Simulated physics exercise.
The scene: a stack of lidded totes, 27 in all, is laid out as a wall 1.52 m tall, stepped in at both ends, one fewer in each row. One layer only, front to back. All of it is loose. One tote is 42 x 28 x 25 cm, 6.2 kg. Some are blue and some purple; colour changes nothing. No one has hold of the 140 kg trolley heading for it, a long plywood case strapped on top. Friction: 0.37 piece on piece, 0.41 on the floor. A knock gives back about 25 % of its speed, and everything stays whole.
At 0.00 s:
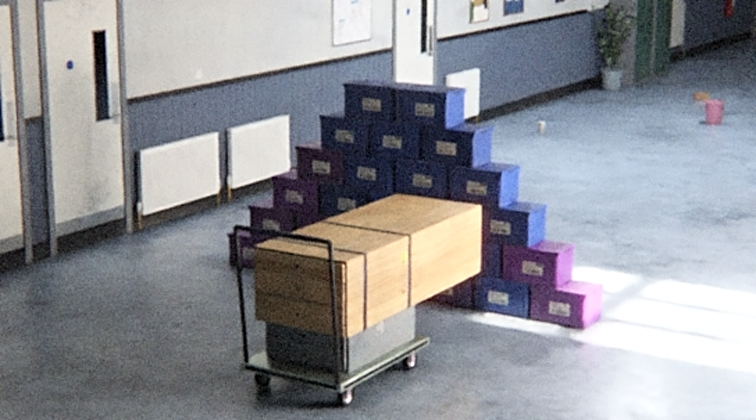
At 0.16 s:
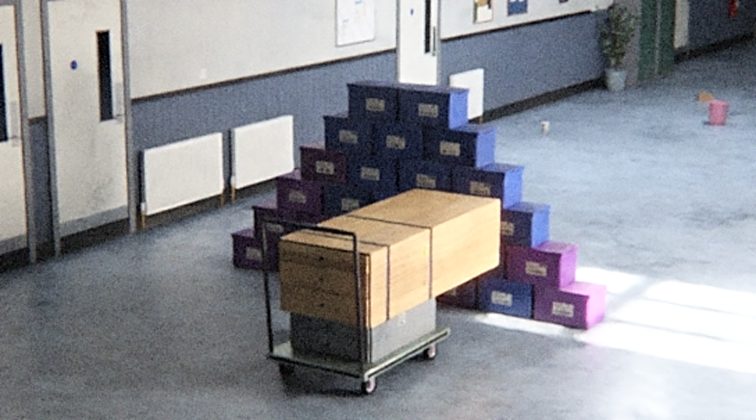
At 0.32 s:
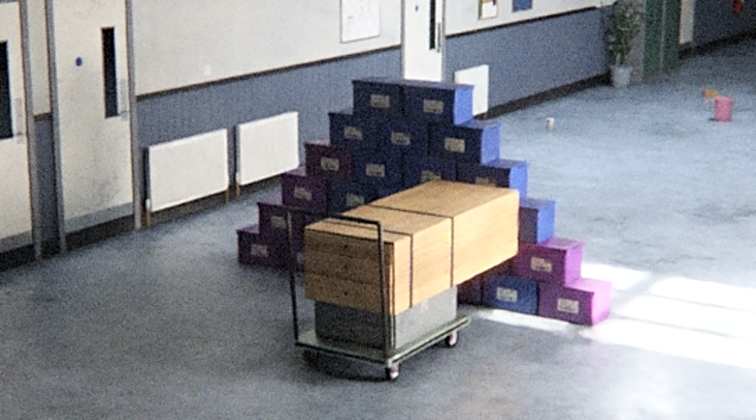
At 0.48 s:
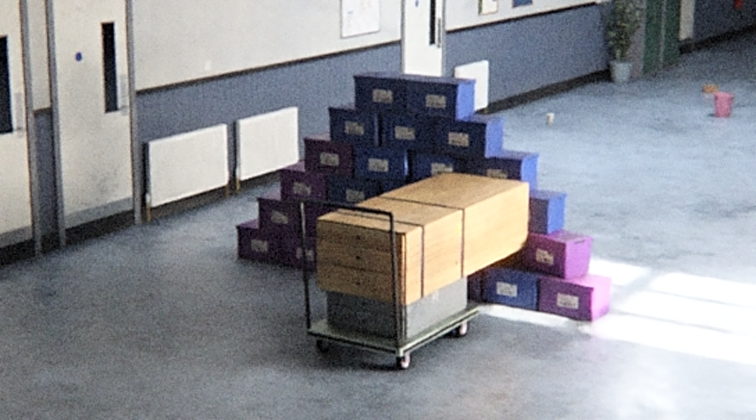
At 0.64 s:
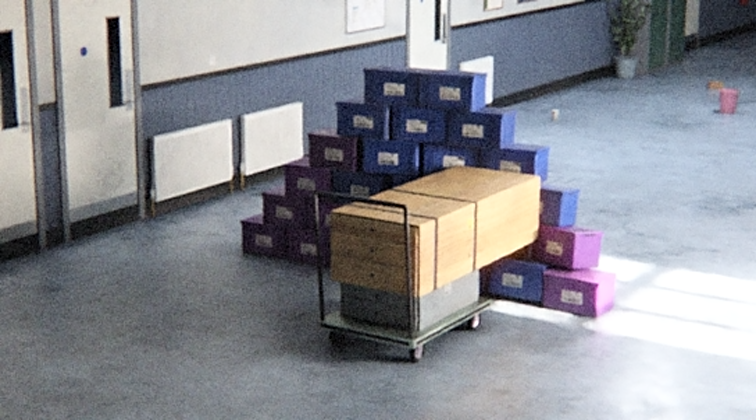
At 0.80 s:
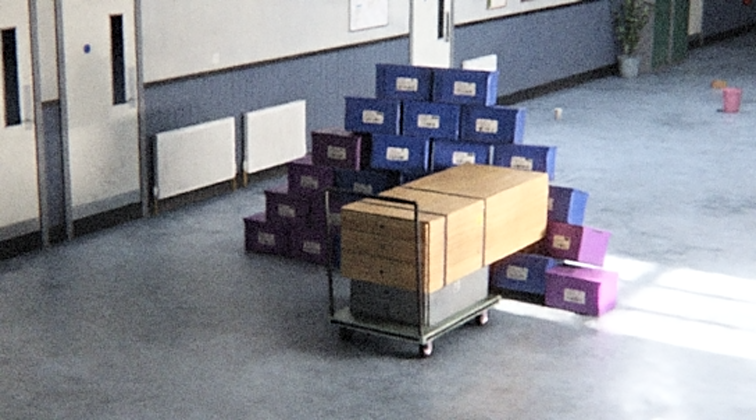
Trolley carrying a long wooden load rolling into a stepped stack of blue and purple boxes, pushing some back and tilting them.
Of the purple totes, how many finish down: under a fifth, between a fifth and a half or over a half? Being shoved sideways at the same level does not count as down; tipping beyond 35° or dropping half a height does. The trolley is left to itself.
Ending down: Under a fifth.
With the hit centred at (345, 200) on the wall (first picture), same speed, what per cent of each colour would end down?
Then purple 40, blue 50 per cent.
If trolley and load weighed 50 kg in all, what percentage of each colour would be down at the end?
Then purple 0, blue 0 per cent.
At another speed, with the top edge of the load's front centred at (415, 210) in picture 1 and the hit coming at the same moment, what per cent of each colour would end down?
In that case purple 10, blue 70 per cent.
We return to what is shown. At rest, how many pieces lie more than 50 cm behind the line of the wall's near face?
Some 14 pieces.
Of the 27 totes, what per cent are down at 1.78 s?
By then 50 per cent.
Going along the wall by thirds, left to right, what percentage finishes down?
Left 0, middle 70, right 70 per cent.
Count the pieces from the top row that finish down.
The count is 2.
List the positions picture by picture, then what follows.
In the first frame (each place is the centre of the face we see best), load (477, 228) 41 cm short of the wall; top purple tote (319, 166); top blue tote (368, 103); all as stacked.
In the second frame, load (496, 221) 20 cm short of the wall; top purple tote (322, 166).
In the third frame, load (515, 211) just touching; top purple tote (327, 163).
In the fourth frame, load (524, 203) 14 cm into the wall's line; top purple tote (327, 158); 12 have shifted.
In the fifth frame, load (536, 197) 23 cm into the wall's line; top purple tote (331, 153); top blue tote (390, 88) moved 7 cm; steepest lean 8°, the tote at (552, 246); 16 have shifted.
In the sixth frame, load (544, 194) 29 cm into the wall's line; top purple tote (334, 151); top blue tote (403, 83) tilted 8°; steepest lean 19°, the tote at (579, 208); 16 have shifted.
By 1.02 s, load 36 cm past the wall's line, still rolling; 1 of the 8 purple totes down (3 of 27 in all colours); top purple tote unmoved; top blue tote tilted 19°.
By 1.30 s, load 44 cm past the wall's line, still rolling; 1 of the 8 purple totes down (15 of 27 in all colours); top purple tote unmoved; top blue tote tilted 44°, 22 cm lower.
By 1.78 s, load 54 cm past the wall's line, still rolling; 1 of the 8 purple totes down (14 of 27 in all colours); top purple tote unmoved; top blue tote on its side.
When it is over (2.9 s), load 61 cm past the wall's line, stopped; 1 of the 8 purple totes down (14 of 27 in all colours); top purple tote unmoved; top blue tote 1.27 m lower. That is 12 per cent. In pixels of the last frame, middles, top purple tote near (344, 148), top blue tote near (300, 171).
